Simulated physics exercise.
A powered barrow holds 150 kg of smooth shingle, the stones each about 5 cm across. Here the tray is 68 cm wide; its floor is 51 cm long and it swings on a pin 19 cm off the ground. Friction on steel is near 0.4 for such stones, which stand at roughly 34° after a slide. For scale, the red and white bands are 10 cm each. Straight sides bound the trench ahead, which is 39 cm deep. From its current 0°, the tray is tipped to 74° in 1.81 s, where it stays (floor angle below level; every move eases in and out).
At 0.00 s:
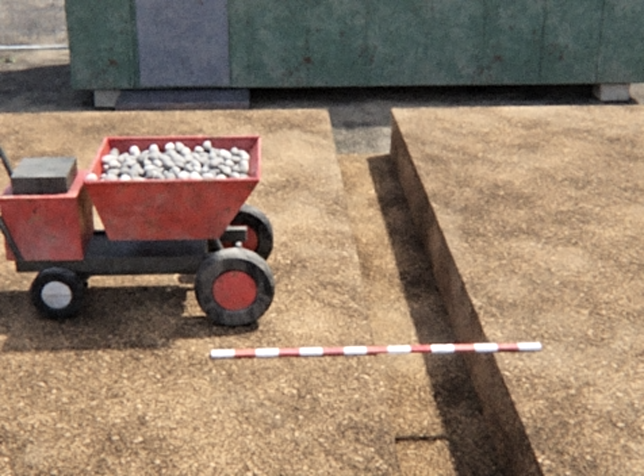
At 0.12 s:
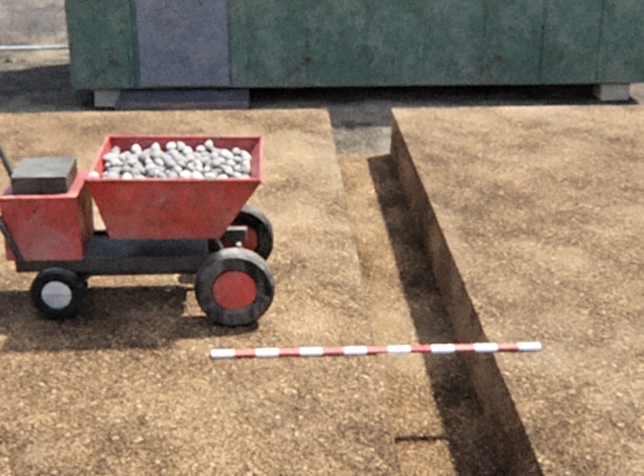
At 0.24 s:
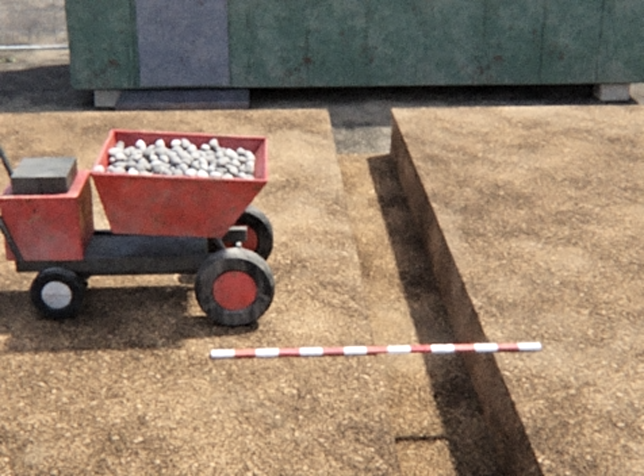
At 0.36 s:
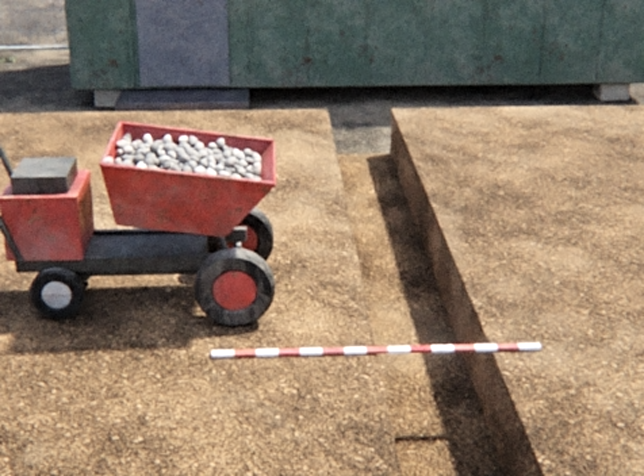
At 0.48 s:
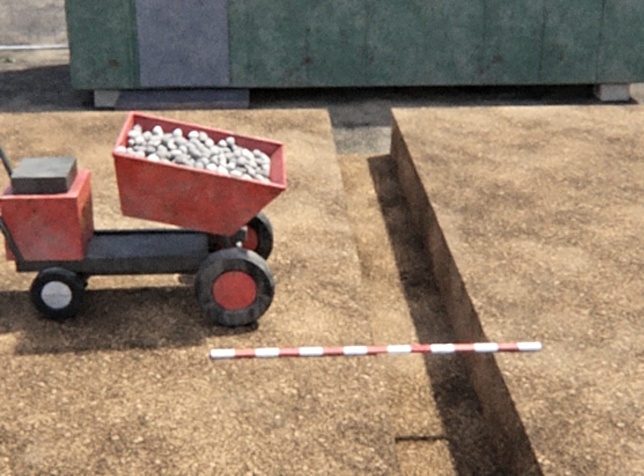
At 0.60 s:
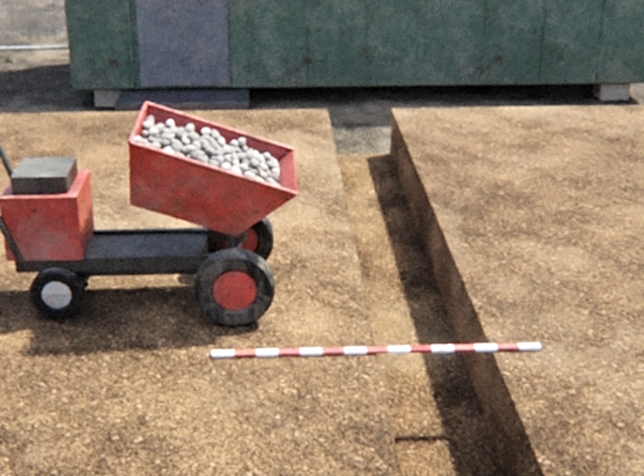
On bare brown ground beside a straight-sided trench, a red powered barrow loaded with pale rounded stones stands still near a red and white striped pole. Its tray slowly tilts, the rear rising and the front leaning right, carrying the stones.
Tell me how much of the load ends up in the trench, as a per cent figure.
Some 100 per cent ends up in the trench.
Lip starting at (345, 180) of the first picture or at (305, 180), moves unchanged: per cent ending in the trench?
It comes to about 65 and 100 in a hundred.
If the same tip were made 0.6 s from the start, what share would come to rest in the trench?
In that case some 100 per cent.
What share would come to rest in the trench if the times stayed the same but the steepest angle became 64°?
Roughly 85 percent.
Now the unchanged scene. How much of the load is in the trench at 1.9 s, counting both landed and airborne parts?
By that moment, roughly 60 per cent of the load.
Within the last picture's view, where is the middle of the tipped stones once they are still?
Around (413, 348).
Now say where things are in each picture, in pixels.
The tray is at 0°, its lip at (259, 180); the top of the load is at (164, 160), in the first picture.
The tray is at 1°, its lip at (261, 180); the top of the load is at (166, 158); the stones move at 0.1 m/s on average, in the second picture.
Lip at (267, 182), floor tilted 4°, highest stones at (160, 156); the stones move at 0.3 m/s on average, in the third picture.
Lip at (275, 184), floor tilted 8°, highest stones at (143, 149); the stones move at 0.4 m/s on average, in the fourth picture.
The tray is at 13°, its lip at (285, 188); the top of the load is at (142, 139); the stones move at 0.4 m/s on average, in the fifth picture.
The tray is at 19°, its lip at (297, 194); the top of the load is at (153, 129); the stones move at 0.5 m/s on average, in the sixth picture.
After 1.4 s the floor is at 63°; 97 % in the tray, 2 % short of the trench, 1 % in the trench; the foremost stones are at (377, 276).
After 1.9 s the floor is at 74°; 41 % in the tray, 2 % short of the trench, 58 % in the trench; the foremost stones are at (458, 349).
After 2.3 s the floor is at 74°; 18 % in the tray, 1 % short of the trench, 80 % in the trench; the foremost stones are at (462, 352).
After 4.2 s the floor is at 74°; 0 % in the tray, 100 % in the trench; the foremost stones are at (463, 351).
